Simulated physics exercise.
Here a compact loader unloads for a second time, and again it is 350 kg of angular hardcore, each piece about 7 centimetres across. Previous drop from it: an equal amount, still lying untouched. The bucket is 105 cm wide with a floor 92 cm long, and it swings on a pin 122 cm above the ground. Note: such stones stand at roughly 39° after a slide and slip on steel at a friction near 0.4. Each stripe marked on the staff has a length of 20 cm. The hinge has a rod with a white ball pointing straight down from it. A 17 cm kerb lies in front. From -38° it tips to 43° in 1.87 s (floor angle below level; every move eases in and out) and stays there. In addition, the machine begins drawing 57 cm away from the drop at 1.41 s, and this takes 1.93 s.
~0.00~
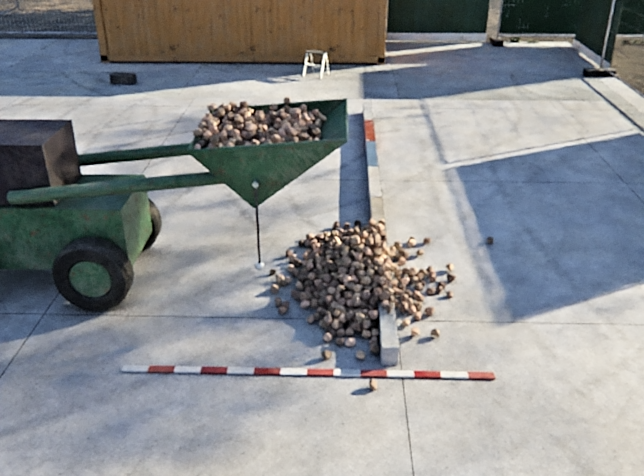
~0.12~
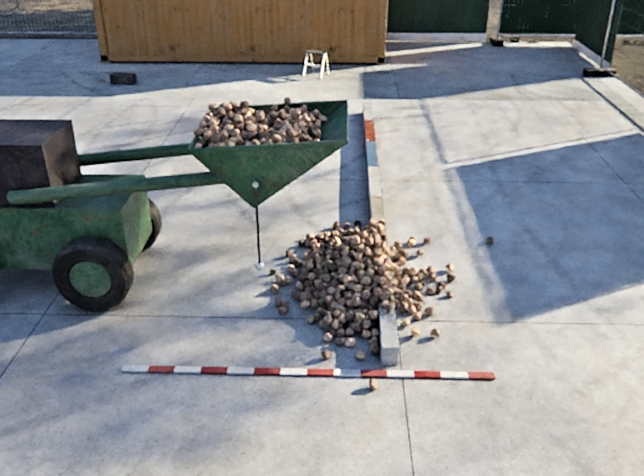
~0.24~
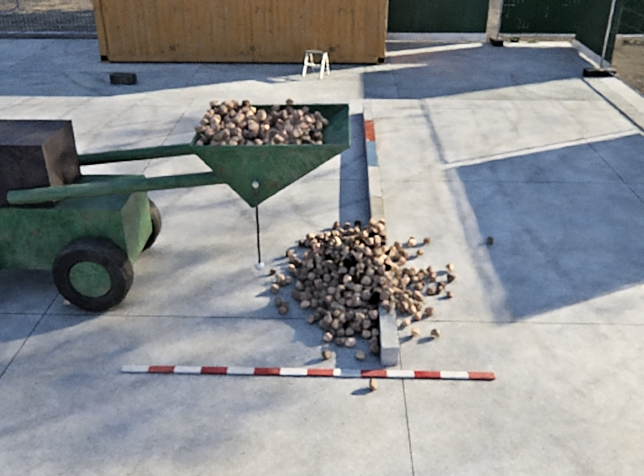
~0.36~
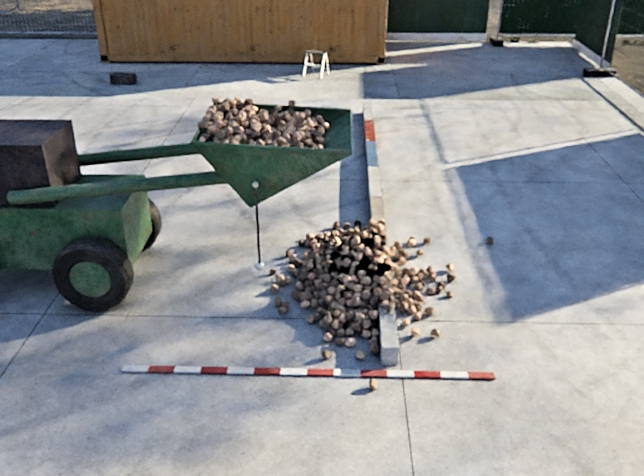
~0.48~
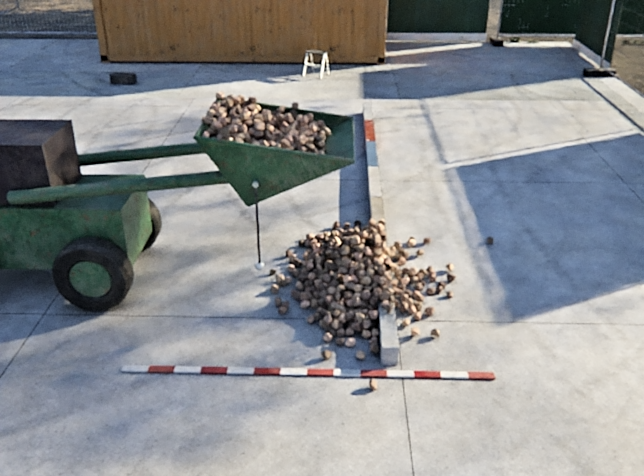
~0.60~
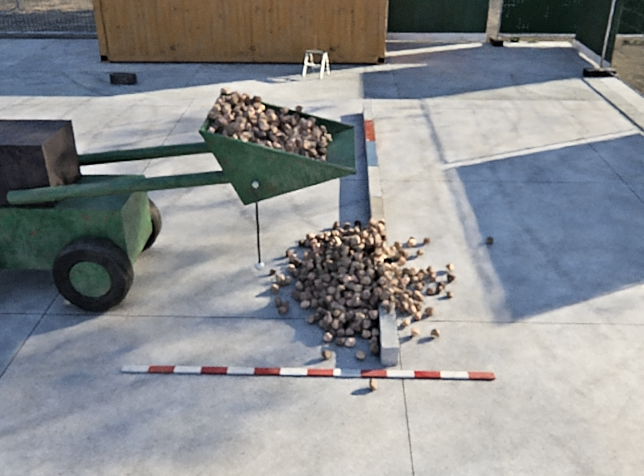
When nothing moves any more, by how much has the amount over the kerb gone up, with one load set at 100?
It has gone up by about 8 per cent of a load.
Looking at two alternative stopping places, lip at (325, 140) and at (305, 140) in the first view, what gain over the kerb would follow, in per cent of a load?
0 %, then 0 %.
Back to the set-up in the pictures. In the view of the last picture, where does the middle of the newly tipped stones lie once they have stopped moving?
Middle: Approx. (330, 262) px.
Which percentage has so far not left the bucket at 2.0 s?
I'd say about 20 per cent.
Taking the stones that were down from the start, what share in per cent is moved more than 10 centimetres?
I'd put it at about 5 per cent.
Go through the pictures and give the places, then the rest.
In the first picture, lip at (347, 140), floor tilted -38°, highest stones at (249, 111). The earlier load is highest near (360, 250), 33 cm above ground level, 92 % on this side of the kerb, 8 % over the kerb.
In the second picture, lip at (348, 142), floor tilted -37°, highest stones at (250, 111); the stones move at 0.1 m/s on average.
In the third picture, the bucket is at -34°, its lip at (350, 146); the top of the load is at (236, 107); the stones move at 0.1 m/s on average.
In the fourth picture, lip at (352, 153), floor tilted -30°, highest stones at (222, 106); the stones move at 0.2 m/s on average.
In the fifth picture, the bucket is at -25°, its lip at (354, 162); the top of the load is at (226, 102); the stones move at 0.2 m/s on average.
In the sixth picture, the bucket is at -18°, its lip at (356, 172); the top of the load is at (228, 100); the stones move at 0.3 m/s on average.
After 1.4 s the floor is at 30°; in per cent of one load, 99 in the bucket, 92 on this side of the kerb, 8 over the kerb; the foremost stones are at (448, 270).
After 2.0 s the floor is at 43°; in per cent of one load, 20 in the bucket, 171 on this side of the kerb, 9 over the kerb; the foremost stones are at (448, 269).
After 3.8 s the floor is at 43°; in per cent of one load, 0 in the bucket, 184 on this side of the kerb, 16 over the kerb; the foremost stones are at (461, 264).
After 6.4 s the floor is at 43°; in per cent of one load, 0 in the bucket, 184 on this side of the kerb, 16 over the kerb; the foremost stones are at (461, 264). Net gain over the kerb, 8.
